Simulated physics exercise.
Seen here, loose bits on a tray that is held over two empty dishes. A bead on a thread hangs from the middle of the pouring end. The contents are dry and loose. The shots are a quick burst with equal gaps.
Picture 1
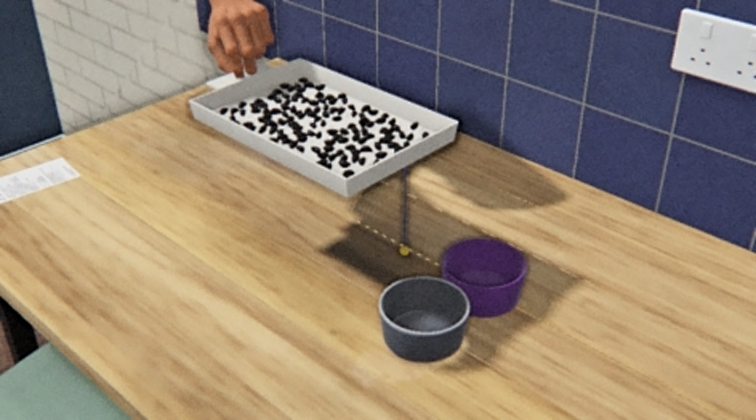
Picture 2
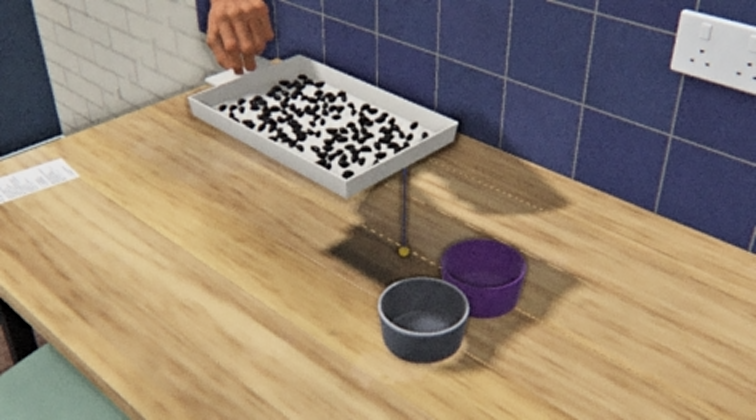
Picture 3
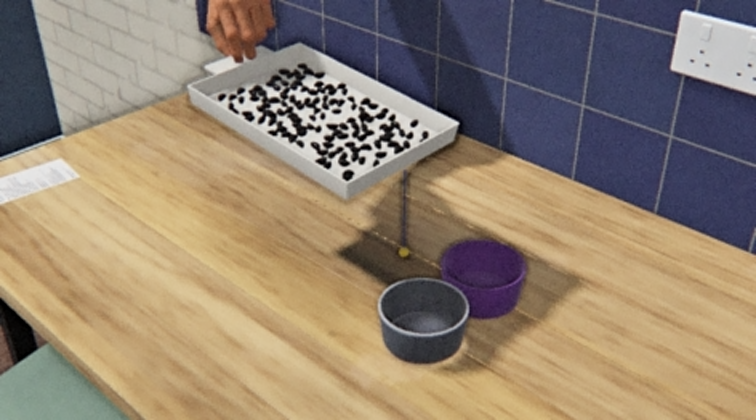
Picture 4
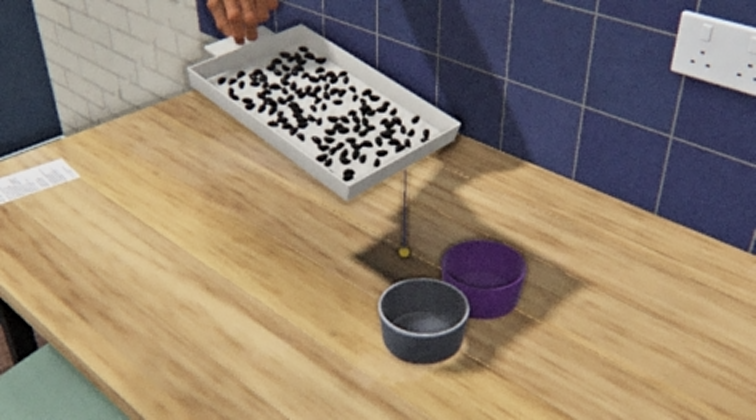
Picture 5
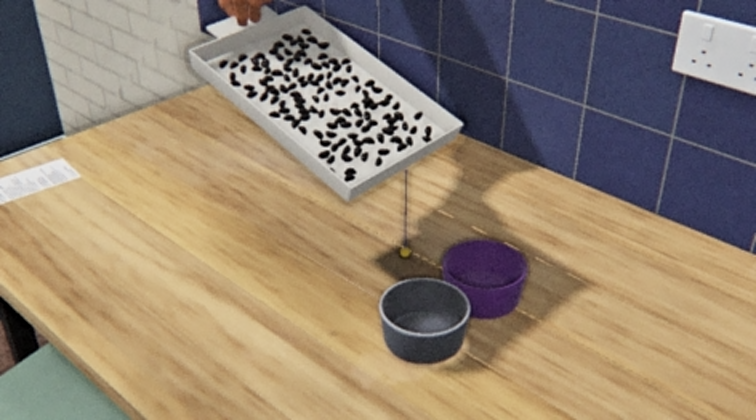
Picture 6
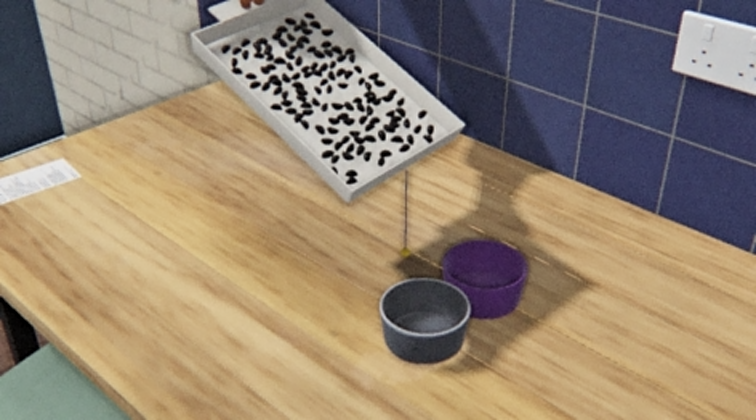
In the video, a hand holds the far end of a white tray scattered with black beans above a wooden counter with grey and purple dishes, then steadily raises that end, tilting the tray while the beans stay spread across it.
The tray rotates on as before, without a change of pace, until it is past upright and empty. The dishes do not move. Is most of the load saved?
Together they catch the larger part.
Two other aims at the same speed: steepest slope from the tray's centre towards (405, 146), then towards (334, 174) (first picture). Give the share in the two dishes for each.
The first gives 60 %, the second 20 %.
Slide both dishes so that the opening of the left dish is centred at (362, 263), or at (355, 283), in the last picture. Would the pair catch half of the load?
At the first place the smaller part, at the second the smaller part.
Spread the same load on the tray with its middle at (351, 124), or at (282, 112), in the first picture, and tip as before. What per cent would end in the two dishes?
First some 80, then 70 per cent.
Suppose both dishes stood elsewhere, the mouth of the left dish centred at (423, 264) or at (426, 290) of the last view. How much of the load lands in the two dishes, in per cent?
Roughly 10 per cent, and 60 per cent.
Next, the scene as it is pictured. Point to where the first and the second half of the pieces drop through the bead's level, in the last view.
Early half (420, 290), late half (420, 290).
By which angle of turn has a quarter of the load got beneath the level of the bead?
Near 105 degrees.
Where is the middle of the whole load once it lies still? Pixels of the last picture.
Near (425, 333).
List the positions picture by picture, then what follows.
The first frame shows corners of the pouring end (347, 178) and (454, 122), level; middle of the load (324, 124), black beans; left dish (458, 338); right dish (516, 293); bead on its thread (405, 251).
The second frame shows corners of the pouring end (346, 179) and (454, 123), level; middle of the load (323, 123).
The third frame shows corners of the pouring end (347, 181) and (455, 123), tipped barely, lowest at the left corner; middle of the load (323, 117).
The fourth frame shows corners of the pouring end (349, 183) and (457, 123), tipped a little, lowest at the left corner; middle of the load (324, 108).
The fifth frame shows corners of the pouring end (351, 185) and (459, 123), tipped clearly, lowest at the left corner; middle of the load (326, 98).
The sixth frame shows corners of the pouring end (352, 188) and (461, 124), tipped clearly, lowest at the left corner; middle of the load (329, 90); left dish (458, 340); right dish (517, 295).
Just after the last frame, tray tipped steeply; almost all on the tray; just a few in the air.
A moment on, tray tipped past a quarter turn; roughly half on the tray; roughly a quarter in the left dish; about a tenth in the right dish; about a tenth outside both; roughly a quarter in the air.
Further on, tray tipped past a quarter turn; roughly half in the left dish; roughly a quarter in the right dish; roughly a quarter outside both.
When it is over, tray tipped past a quarter turn; roughly half in the left dish; roughly a quarter in the right dish; roughly a quarter outside both.
